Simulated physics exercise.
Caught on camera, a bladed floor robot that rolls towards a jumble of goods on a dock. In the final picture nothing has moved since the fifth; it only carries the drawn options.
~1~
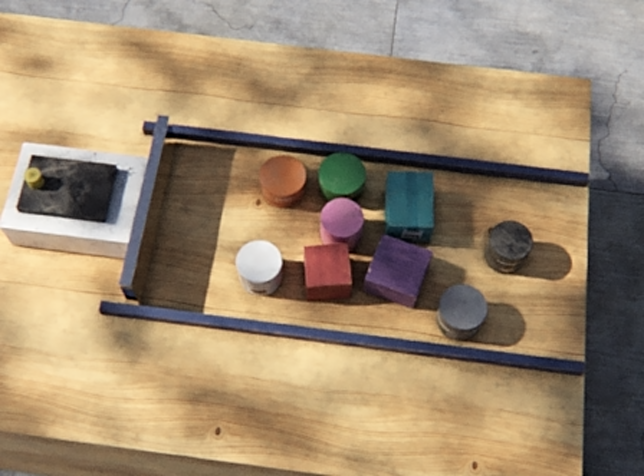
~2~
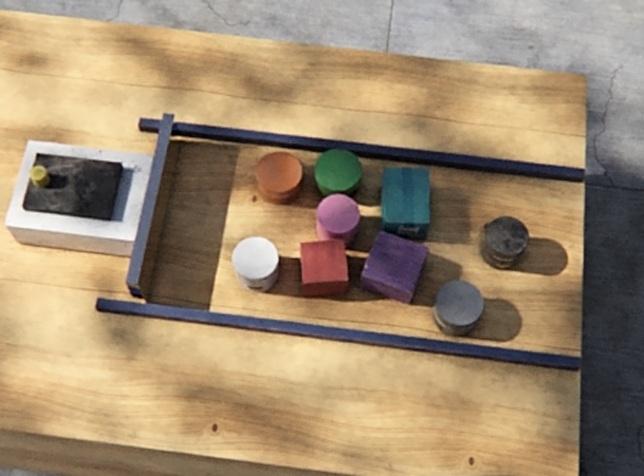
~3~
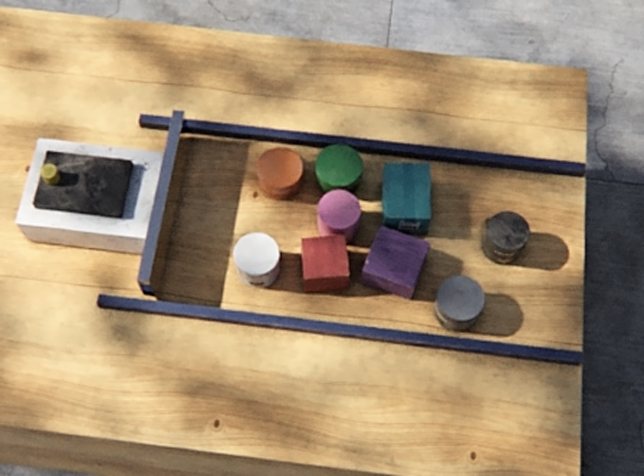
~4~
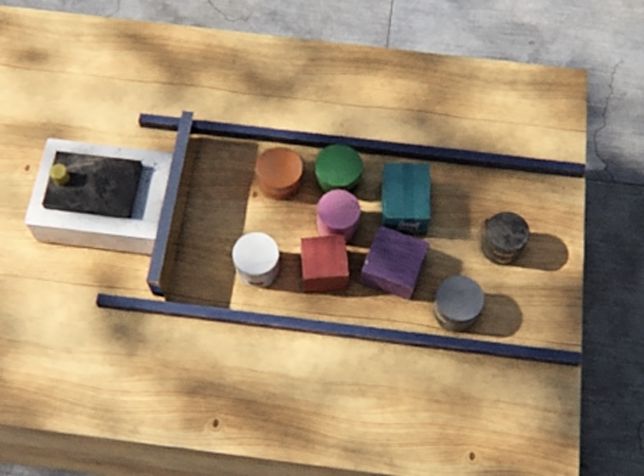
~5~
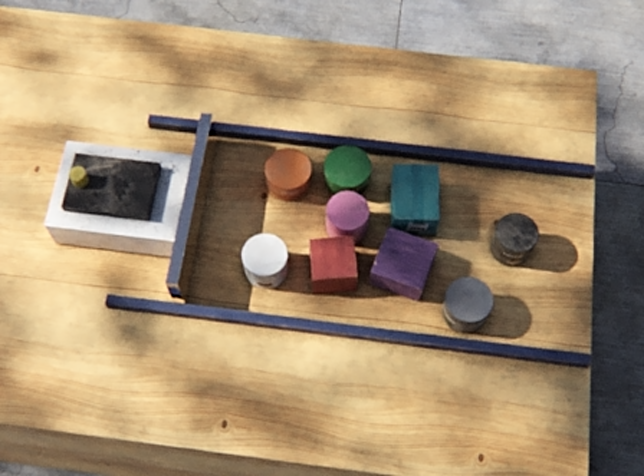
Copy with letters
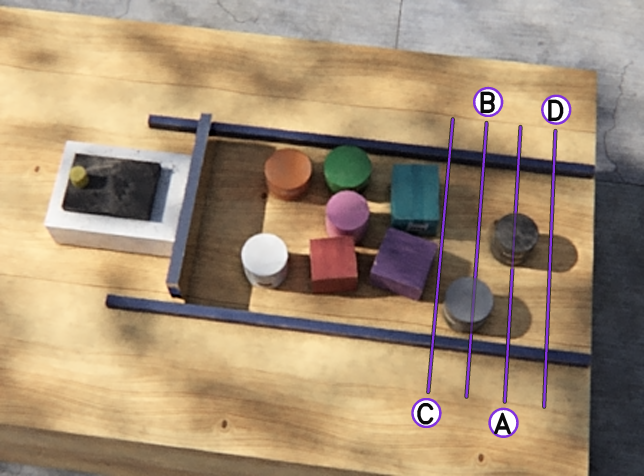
A wooden dock, its largest feature, stretches across pale grey paving, seen from high above and slightly tilted. Between two dark rails sit orange, green, pink and white pails, turquoise, red and purple crates, and grey and black pails to the right, with a white robot bearing a dark blade at left. The robot rolls slowly rightward towards the motionless goods, while the camera shifts slightly.
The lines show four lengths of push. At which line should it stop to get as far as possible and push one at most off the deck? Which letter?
No second one falls up to B.
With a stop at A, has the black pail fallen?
Yes.
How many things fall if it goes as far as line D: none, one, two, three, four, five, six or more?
Five.
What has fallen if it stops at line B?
It is the black pail.
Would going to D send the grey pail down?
Yes.
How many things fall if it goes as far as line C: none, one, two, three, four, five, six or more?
By then, none.
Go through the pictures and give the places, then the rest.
Robot (74, 188); turquoise parcel (409, 207); white pail (260, 269), in the first picture.
Robot (79, 186); grey pail (457, 308), in the second picture.
Robot (91, 184); purple crate (395, 263), in the third picture.
Robot (100, 185); black pail (505, 239), in the fourth picture.
Robot (119, 187); orange pail (288, 175); turquoise parcel (414, 200); white pail (265, 262), in the fifth picture.
On the marked copy, A at (513, 256); B at (477, 252); C at (441, 247); D at (550, 260).
Taking B. A third of the way, robot (221, 199); green pail (375, 173); orange pail (330, 184).
Two thirds of the way, robot (324, 211); black pail (538, 231); purple crate (498, 256).
When it is over, robot (405, 221); black pail over the edge; purple crate (571, 256); one fallen.
As for the rest, A drops three; C is within the limit but short; D drops five.
